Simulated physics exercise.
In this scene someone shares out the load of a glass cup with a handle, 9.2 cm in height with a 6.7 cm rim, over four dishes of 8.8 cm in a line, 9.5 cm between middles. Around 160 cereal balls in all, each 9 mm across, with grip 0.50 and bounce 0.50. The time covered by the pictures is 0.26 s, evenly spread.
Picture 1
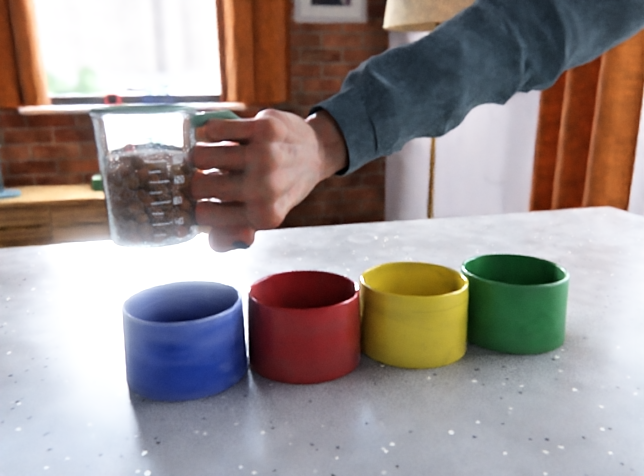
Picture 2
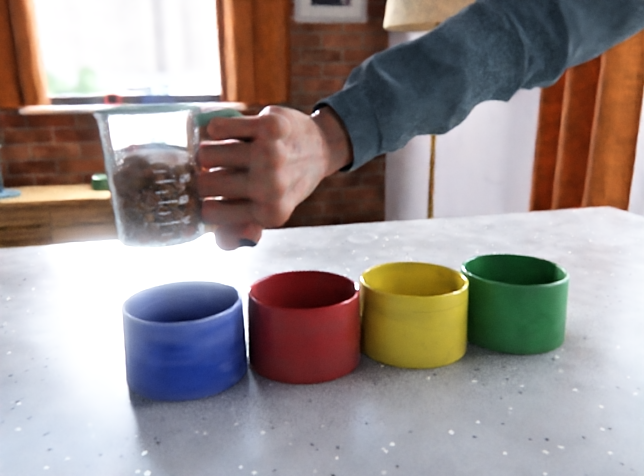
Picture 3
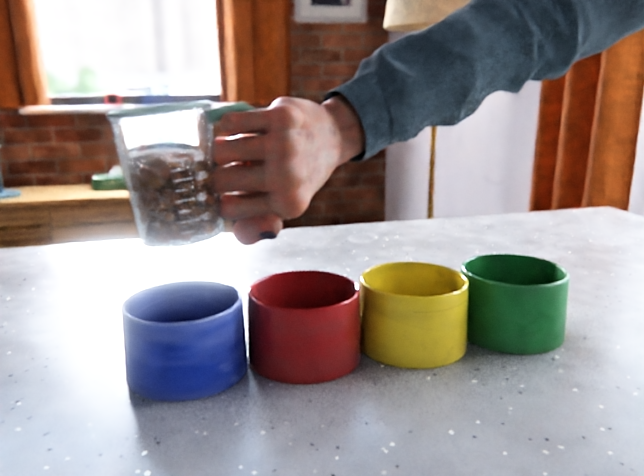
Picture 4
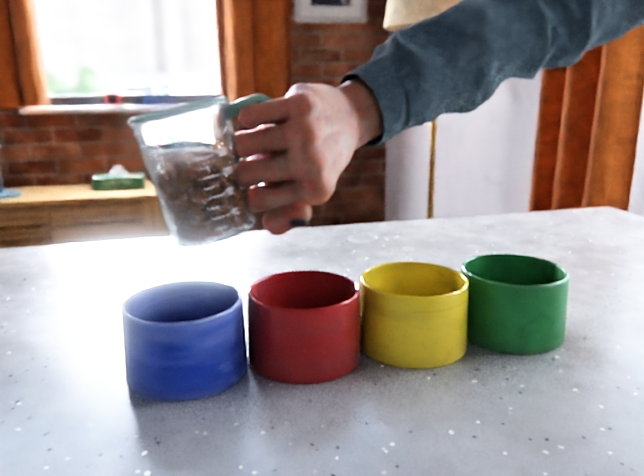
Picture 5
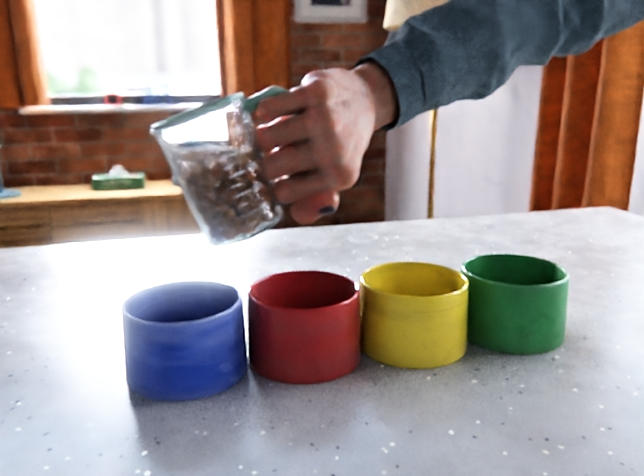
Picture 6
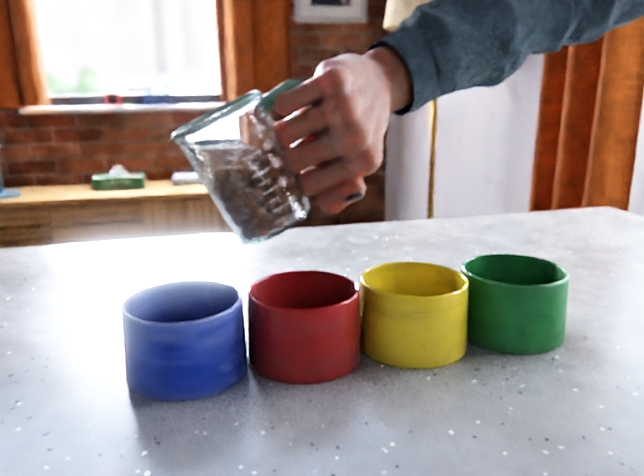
The footage shows a hand holding a clear handled cup of small brown pieces above blue, red, yellow and green dishes lined up on a speckled countertop, moving it a short way right while tilting it gradually to the left.
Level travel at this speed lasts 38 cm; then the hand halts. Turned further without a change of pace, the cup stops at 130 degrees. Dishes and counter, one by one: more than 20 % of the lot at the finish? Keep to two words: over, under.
Red: Under, blue: Under, green: Over, yellow: Under, counter: Under.
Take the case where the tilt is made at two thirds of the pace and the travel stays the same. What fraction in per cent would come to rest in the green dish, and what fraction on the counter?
In that case the green dish gets 100 while the counter gets 0.
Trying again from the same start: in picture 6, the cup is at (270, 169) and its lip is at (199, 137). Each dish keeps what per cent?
Per cent kept: Red 0, blue 0, green 90, yellow 0.
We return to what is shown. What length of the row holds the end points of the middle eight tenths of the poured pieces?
It spans roughly 7 centimetres along the row.
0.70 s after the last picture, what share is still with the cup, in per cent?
Close to 90 % of the load.
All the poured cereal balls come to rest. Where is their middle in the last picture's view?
Somewhere near (514, 313) in the last picture.
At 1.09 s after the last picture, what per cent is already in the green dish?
It works out to some 85 per cent.
Then, 0.42 s after the last picture, tilt 81 degrees; cup holds 100 %.
Then, 0.70 s after the last picture, tilt 117 degrees; cup holds 90 %, green 5 %, yellow 5 %.
Then, 1.09 s after the last picture, tilt 130 degrees; cup holds 0 %, green 85 %, yellow 5 %.
In the end, red 0 %, blue 0 %, green 85 %, yellow 5 %, counter 10 %.
